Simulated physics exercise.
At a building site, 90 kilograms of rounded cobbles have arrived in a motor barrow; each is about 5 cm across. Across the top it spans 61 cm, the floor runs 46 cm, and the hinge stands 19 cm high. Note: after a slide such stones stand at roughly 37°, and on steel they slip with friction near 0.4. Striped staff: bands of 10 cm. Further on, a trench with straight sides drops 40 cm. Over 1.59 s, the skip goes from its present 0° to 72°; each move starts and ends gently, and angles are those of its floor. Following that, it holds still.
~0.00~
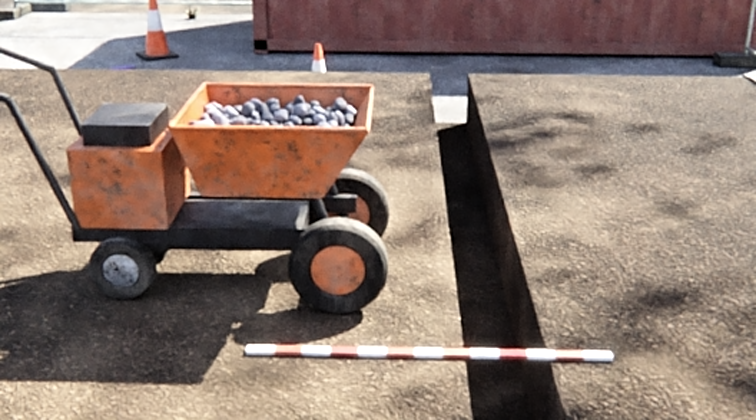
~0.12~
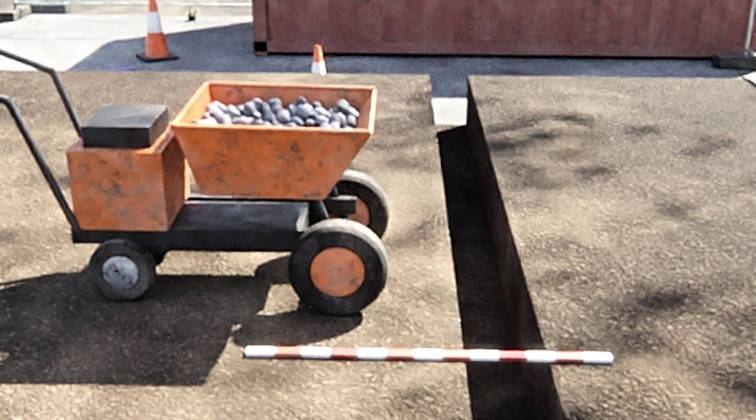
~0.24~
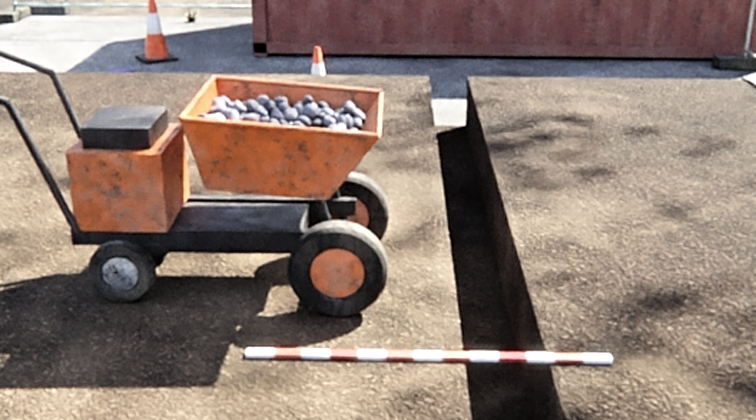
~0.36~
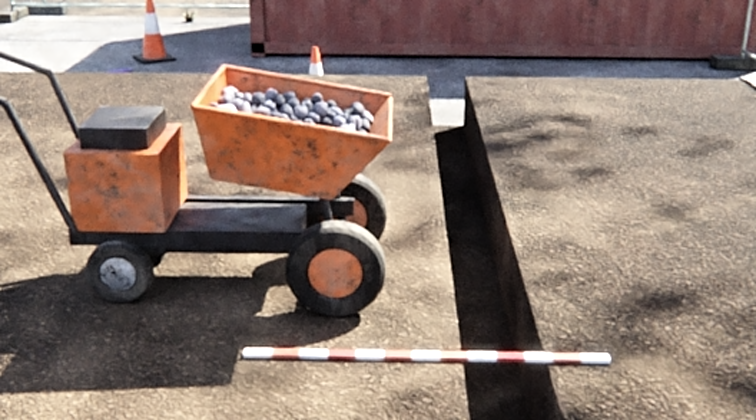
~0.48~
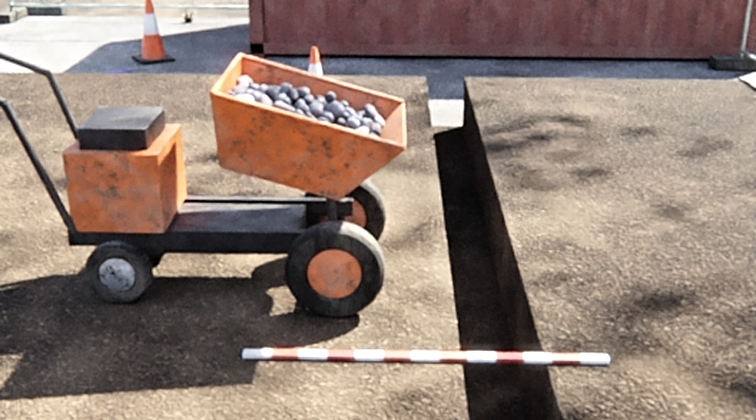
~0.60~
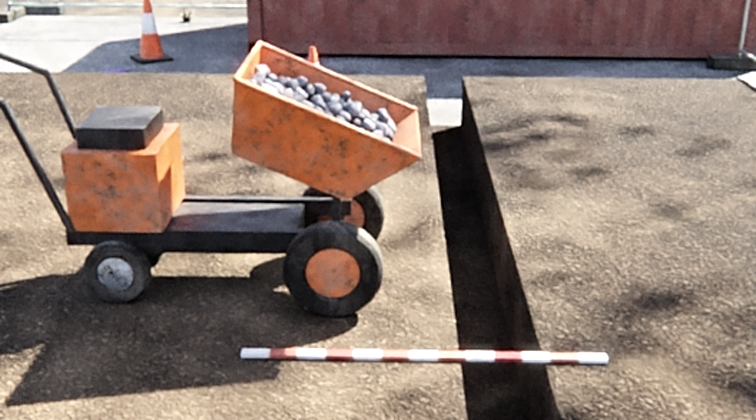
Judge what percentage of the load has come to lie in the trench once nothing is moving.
Roughly 70 in every hundred.
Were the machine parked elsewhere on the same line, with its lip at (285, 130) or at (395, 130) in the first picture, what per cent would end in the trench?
Roughly 70 per cent, then 50 per cent.
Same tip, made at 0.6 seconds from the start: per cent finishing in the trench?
Something close to 45 per cent.
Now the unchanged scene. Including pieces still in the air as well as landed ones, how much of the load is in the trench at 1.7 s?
Some 20 per cent of the load by that point.
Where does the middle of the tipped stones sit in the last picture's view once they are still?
About (501, 345).
After 1.2 s the floor is at 61°; 100 % in the skip; the foremost stones are at (465, 192).
After 1.7 s the floor is at 72°; 66 % in the skip, 21 % in the trench, 12 % past the trench; the foremost stones are at (593, 285).
After 2.0 s the floor is at 72°; 36 % in the skip, 36 % in the trench, 29 % past the trench; the foremost stones are at (661, 283).
After 4.0 s the floor is at 72°; 0 % in the skip, 70 % in the trench, 30 % past the trench; the foremost stones are at (683, 265).
